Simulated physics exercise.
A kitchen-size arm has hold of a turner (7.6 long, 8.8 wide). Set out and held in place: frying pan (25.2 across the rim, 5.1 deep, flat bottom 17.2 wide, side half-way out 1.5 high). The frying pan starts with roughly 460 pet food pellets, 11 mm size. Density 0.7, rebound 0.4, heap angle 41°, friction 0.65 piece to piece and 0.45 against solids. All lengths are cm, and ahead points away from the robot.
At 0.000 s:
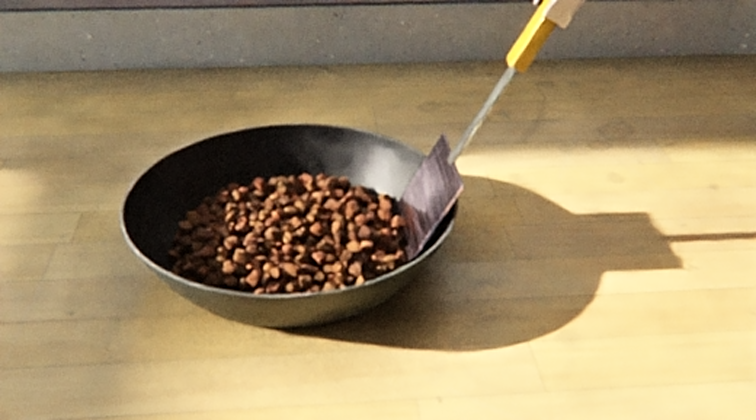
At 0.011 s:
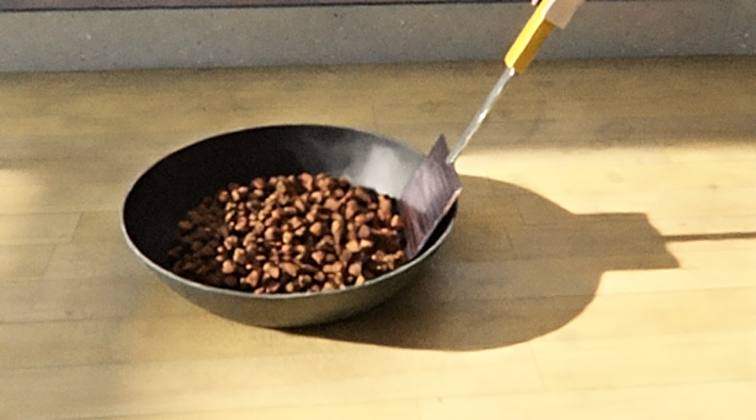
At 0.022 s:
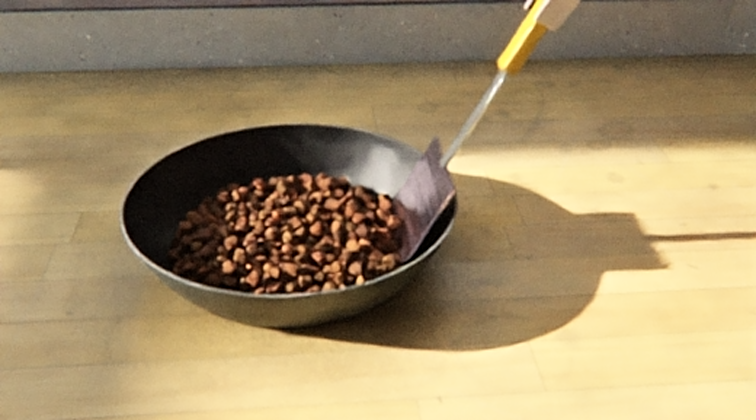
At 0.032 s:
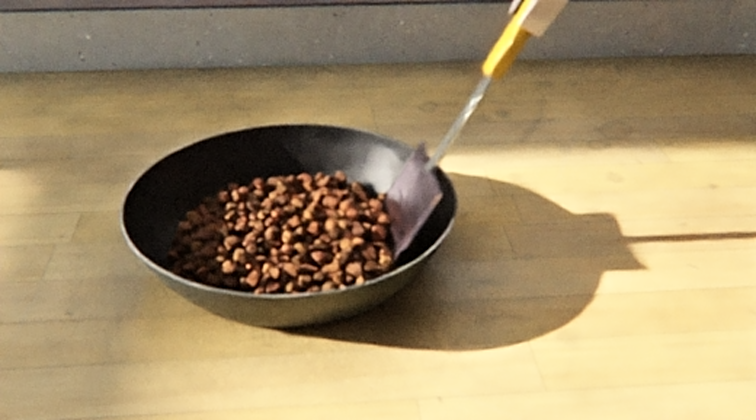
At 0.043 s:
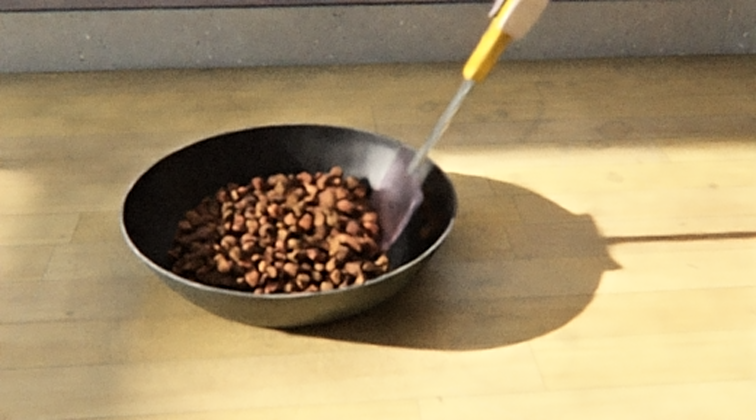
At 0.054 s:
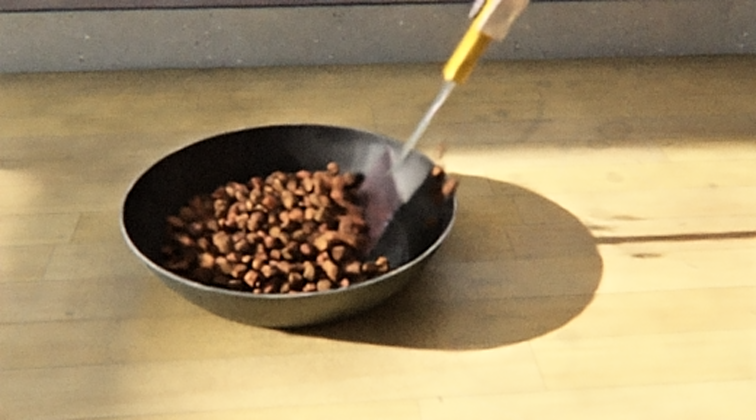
We see a dark frying pan of brown pellets on a wooden surface as a turner with a yellow handle, resting inside its right side, moves left into the pile, pushing pellets leftward while a few rise near the right rim.
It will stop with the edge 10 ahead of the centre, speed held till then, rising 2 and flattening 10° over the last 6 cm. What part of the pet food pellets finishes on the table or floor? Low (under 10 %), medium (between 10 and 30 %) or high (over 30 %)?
A high share, over 30 %, ends on the table or floor.
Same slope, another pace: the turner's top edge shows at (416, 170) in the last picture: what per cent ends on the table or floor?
About 40 per cent.
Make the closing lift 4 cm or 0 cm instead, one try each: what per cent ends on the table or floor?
Some 35 and 50 per cent.
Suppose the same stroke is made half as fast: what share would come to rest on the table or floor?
It would be near 40 per cent.
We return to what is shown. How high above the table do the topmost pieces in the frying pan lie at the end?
About 5.0 cm.
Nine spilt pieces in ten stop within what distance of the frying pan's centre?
Some 50 cm.
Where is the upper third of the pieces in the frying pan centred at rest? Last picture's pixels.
Near (222, 198).
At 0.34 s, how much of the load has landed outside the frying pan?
Roughly 10 per cent.
After 0.09 s, sloping 61°, highest piece 18 above the table; 456 in the frying pan, 6 on the blade or in flight.
After 0.12 s, sloping 59°, highest piece 28 above the table; 453 in the frying pan, 9 on the blade or in flight.
After 0.34 s, sloping 51°, highest piece 59 above the table; 254 in the frying pan, 39 on the table or floor, 169 on the blade or in flight.
After 1.39 s, sloping 51°, highest piece 6 above the table; 253 in the frying pan, 209 on the table or floor.
At rest, 253 in the frying pan, 209 on the table or floor. That is 45 % on the table or floor.
